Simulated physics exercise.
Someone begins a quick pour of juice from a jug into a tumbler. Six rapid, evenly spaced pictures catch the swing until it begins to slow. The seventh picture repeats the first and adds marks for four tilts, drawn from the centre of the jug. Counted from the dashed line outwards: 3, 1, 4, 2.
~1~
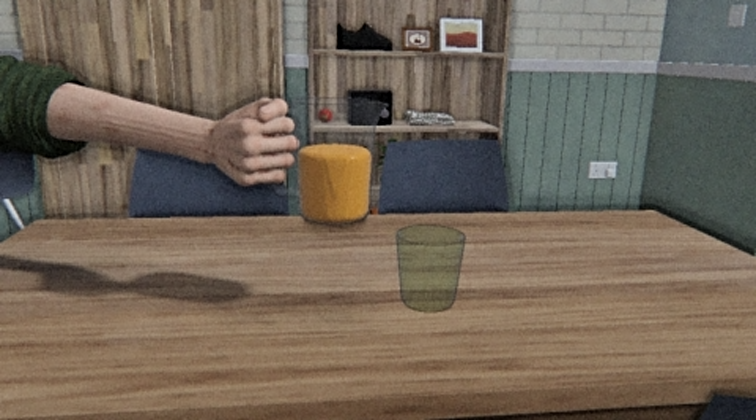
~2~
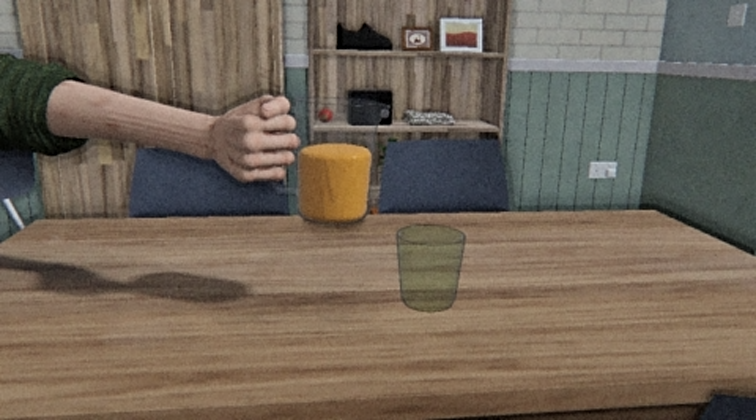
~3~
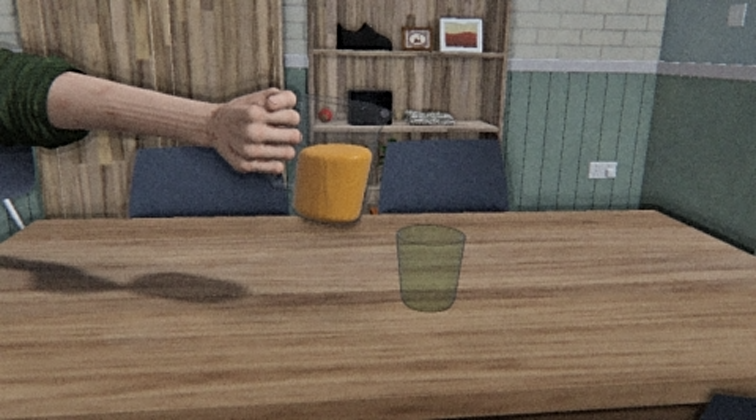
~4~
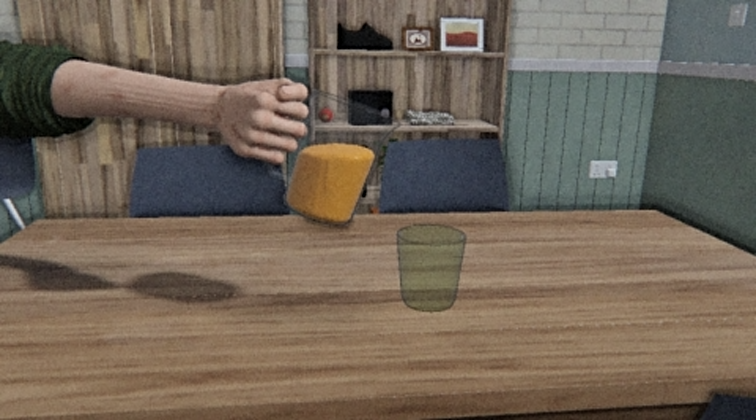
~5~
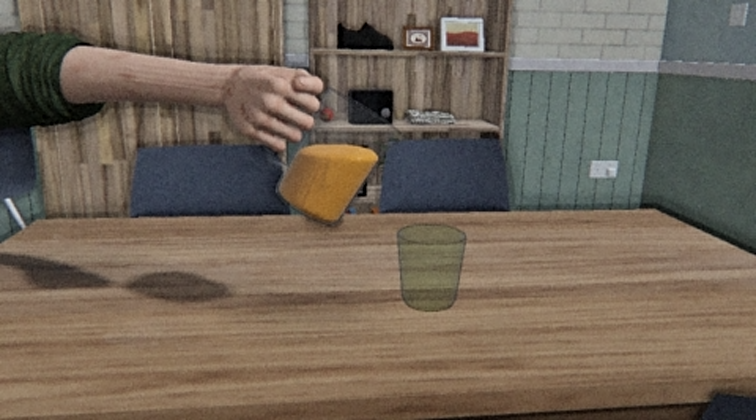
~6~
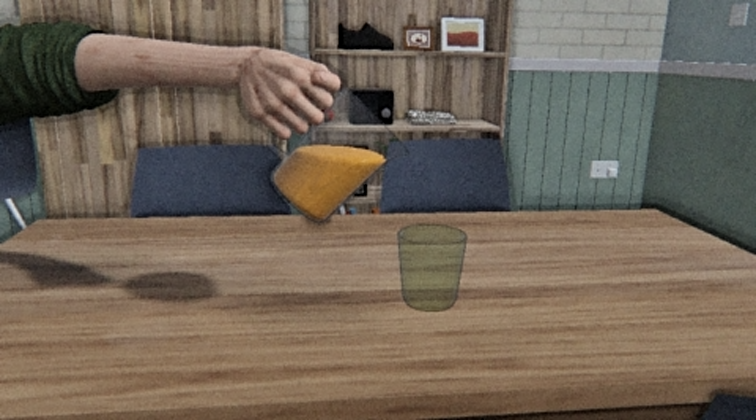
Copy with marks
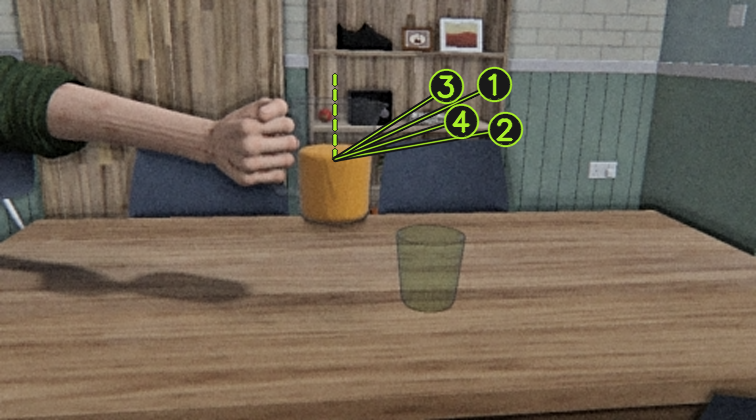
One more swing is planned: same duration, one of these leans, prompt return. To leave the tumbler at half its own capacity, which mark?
The answer is line 2.
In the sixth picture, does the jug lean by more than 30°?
Yes.
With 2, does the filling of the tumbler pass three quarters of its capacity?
No, less.
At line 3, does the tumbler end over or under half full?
Under.
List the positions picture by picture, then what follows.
The first picture shows upright, lip at (386, 104); rim of the tumbler round (431, 234); nothing has left yet.
The second picture shows tipped about 2°, lip at (388, 106); nothing has left yet.
The third picture shows tipped about 9°, lip at (393, 113); nothing has left yet.
The fourth picture shows tipped about 18°, lip at (401, 123); nothing has left yet.
The fifth picture shows tipped about 31°, lip at (406, 137); nothing has left yet.
The sixth picture shows tipped about 43°, lip at (409, 153); nothing has left yet.
In lime, 1 at (479, 92); 2 at (488, 132); 3 at (432, 96); 4 at (444, 124).
With 1, the tumbler ends with about 20 % of what it can hold.
With 2, the tumbler ends with about 51 % of what it can hold; 6 % of the juice is spilt.
With 3, the tumbler ends with about 9 % of what it can hold.
With 4, the tumbler ends with about 36 % of what it can hold.
